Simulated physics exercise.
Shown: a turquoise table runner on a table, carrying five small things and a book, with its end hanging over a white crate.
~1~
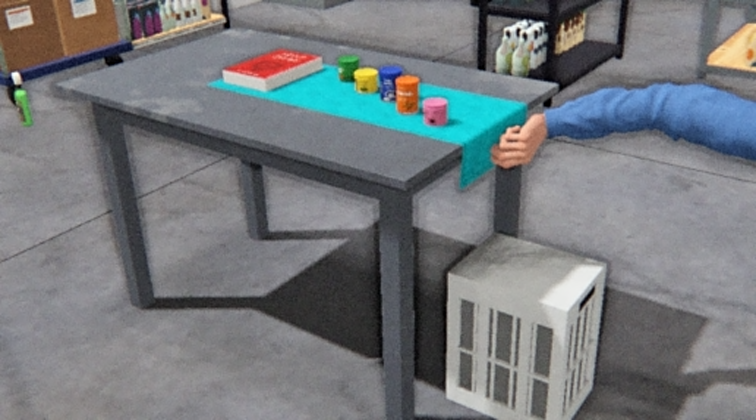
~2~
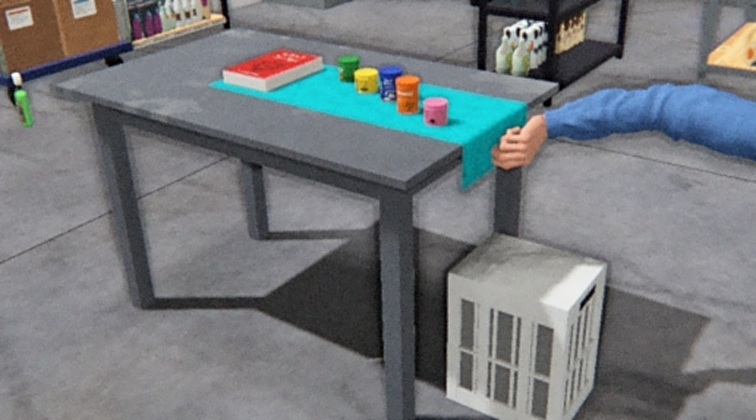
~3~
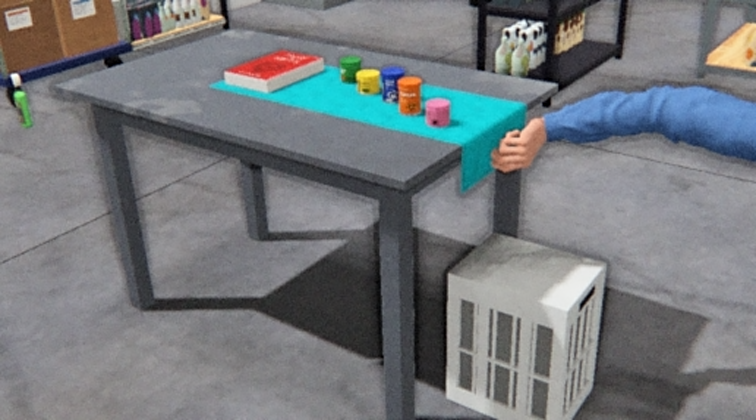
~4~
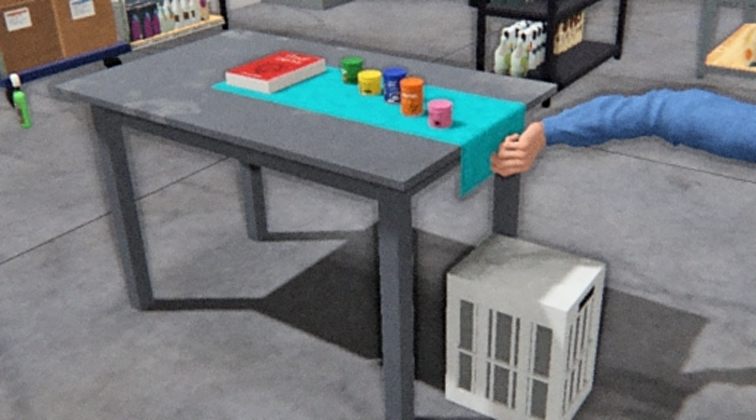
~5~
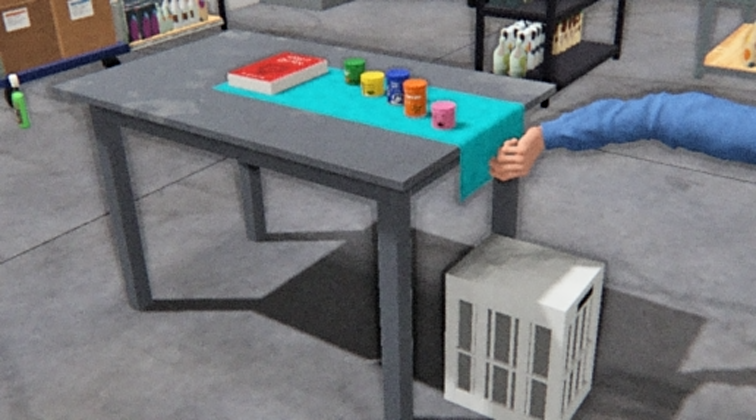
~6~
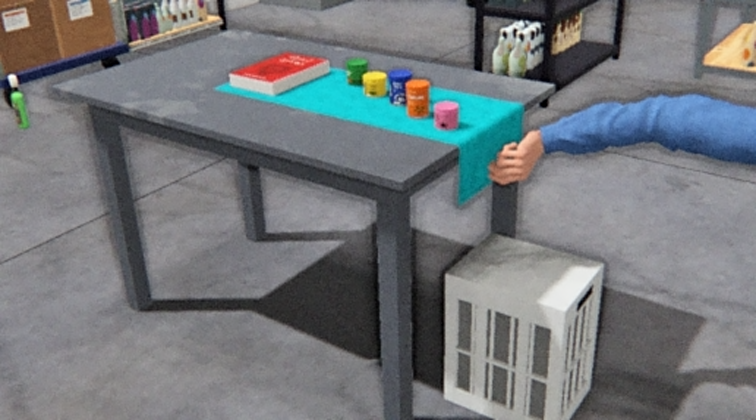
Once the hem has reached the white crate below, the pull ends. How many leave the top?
Gone: Two.
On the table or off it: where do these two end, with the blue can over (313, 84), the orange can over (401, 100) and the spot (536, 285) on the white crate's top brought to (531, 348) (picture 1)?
In the end the blue can rides it out; meanwhile the orange can gets dislodged.
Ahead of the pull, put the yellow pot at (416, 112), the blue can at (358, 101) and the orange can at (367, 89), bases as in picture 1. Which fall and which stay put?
Of these three, the yellow pot takes a tumble, the blue can rides it out, the orange can rides it out.
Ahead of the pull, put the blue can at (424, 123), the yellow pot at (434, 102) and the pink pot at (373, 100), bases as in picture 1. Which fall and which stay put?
So the blue can leaves the top, the yellow pot leaves the top, and the pink pot stays aboard.
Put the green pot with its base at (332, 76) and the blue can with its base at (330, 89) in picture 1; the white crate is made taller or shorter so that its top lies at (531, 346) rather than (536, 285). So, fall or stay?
Result: Green pot still there, blue can still there.
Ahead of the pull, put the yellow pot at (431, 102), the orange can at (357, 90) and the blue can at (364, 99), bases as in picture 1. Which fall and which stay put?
Note: Yellow pot lost; orange can kept on top; blue can kept on top.
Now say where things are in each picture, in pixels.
In the first frame, hem (460, 189); pink pot (435, 102); orange can (407, 80); blue can (390, 70); yellow pot (366, 72); green pot (348, 59); top of the crate (536, 285).
In the second frame, hem (462, 190); pink pot (436, 102).
In the third frame, hem (461, 193); orange can (410, 81).
In the fourth frame, hem (461, 197); blue can (395, 72); top of the crate (535, 285).
In the fifth frame, hem (460, 202); yellow pot (373, 75).
In the sixth frame, hem (458, 206); pink pot (447, 105); orange can (418, 83); blue can (400, 73); yellow pot (375, 76); green pot (357, 62).
Soon after, hem near (492, 241); pink pot gone.
Then, hem on the crate; pink pot and orange can gone.
At rest, hem on the crate; pink pot and orange can gone. It carries off two.
